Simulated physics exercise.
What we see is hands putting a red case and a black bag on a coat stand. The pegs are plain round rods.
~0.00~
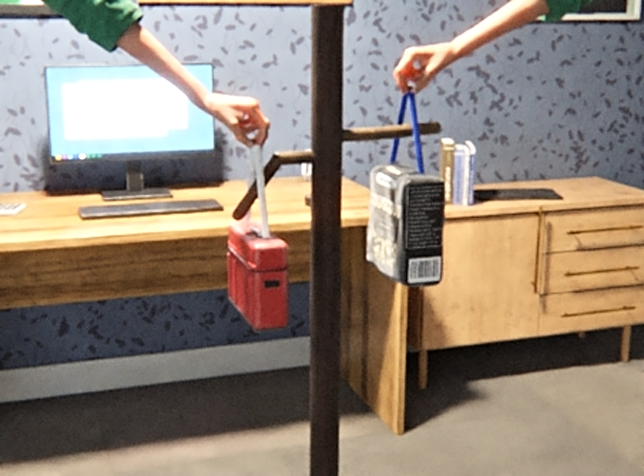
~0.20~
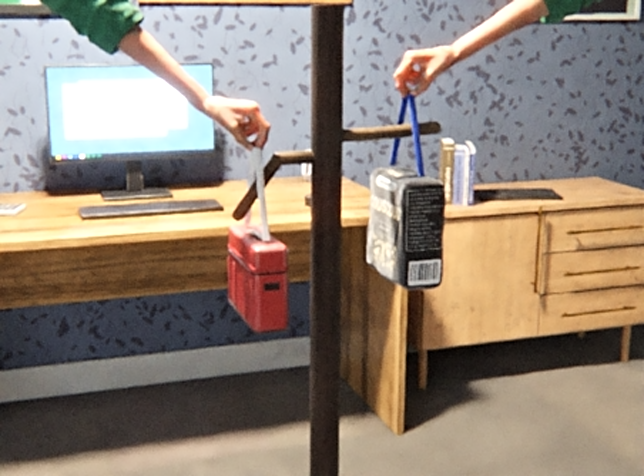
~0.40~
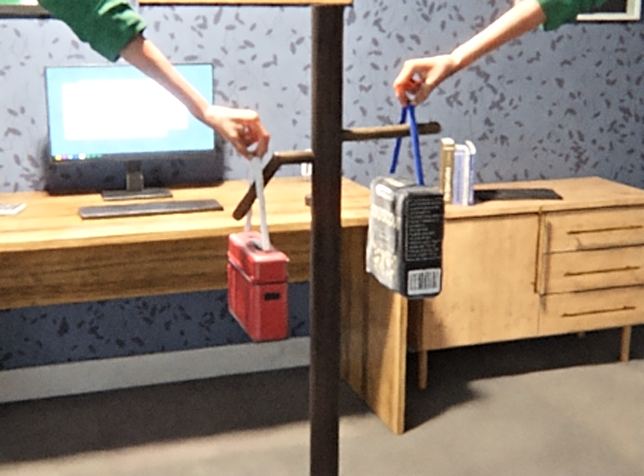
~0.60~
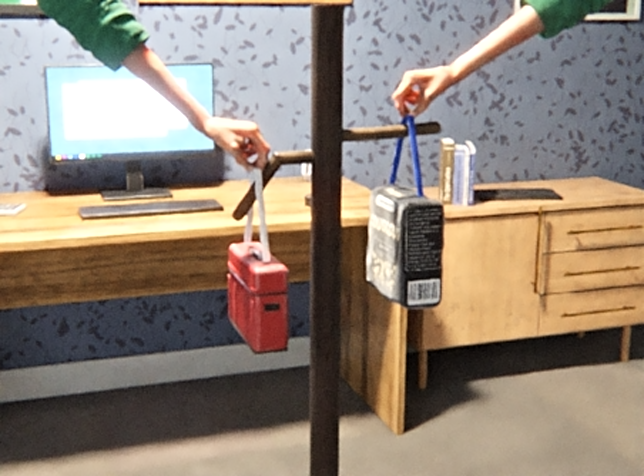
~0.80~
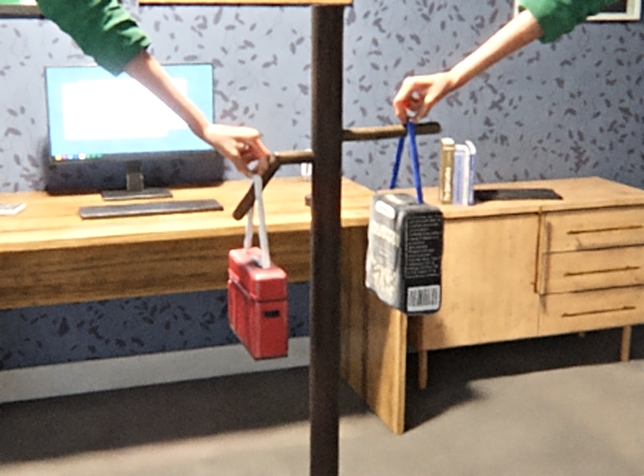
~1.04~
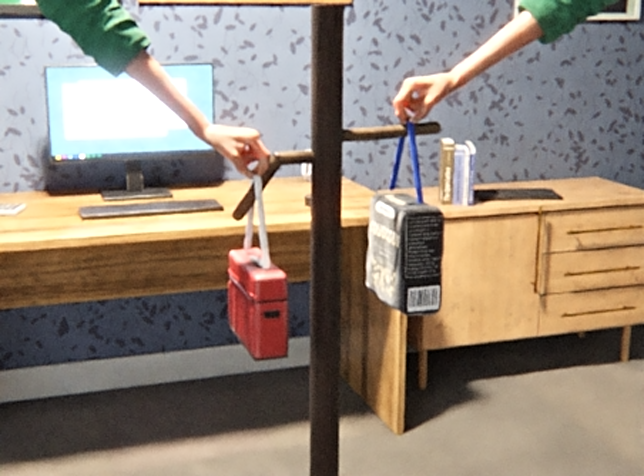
In a room with a desk, two hands lower a red case and black bag slightly.
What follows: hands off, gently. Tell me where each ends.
In the end the red case comes down and the black bag stays hanging.
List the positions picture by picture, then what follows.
In the first picture, red case (257, 273); black bag (405, 224); left peg tip (238, 215); right peg tip (435, 128).
In the second picture, red case (257, 276); black bag (405, 227).
In the third picture, red case (257, 285); black bag (405, 236).
In the fourth picture, red case (257, 296); black bag (404, 246).
In the fifth picture, red case (257, 302); black bag (404, 252).
In the sixth picture, red case (257, 302); black bag (404, 252); left peg tip (238, 215), sloping steeply down; right peg tip (435, 128), about level.
After 1.36 s, red case falling near (259, 451); black bag hanging near (404, 253).
After 1.60 s, red case on the floor; black bag hanging near (403, 255).
At rest, red case on the floor; black bag hanging near (403, 255). The red case slips off its peg and the black bag holds on.
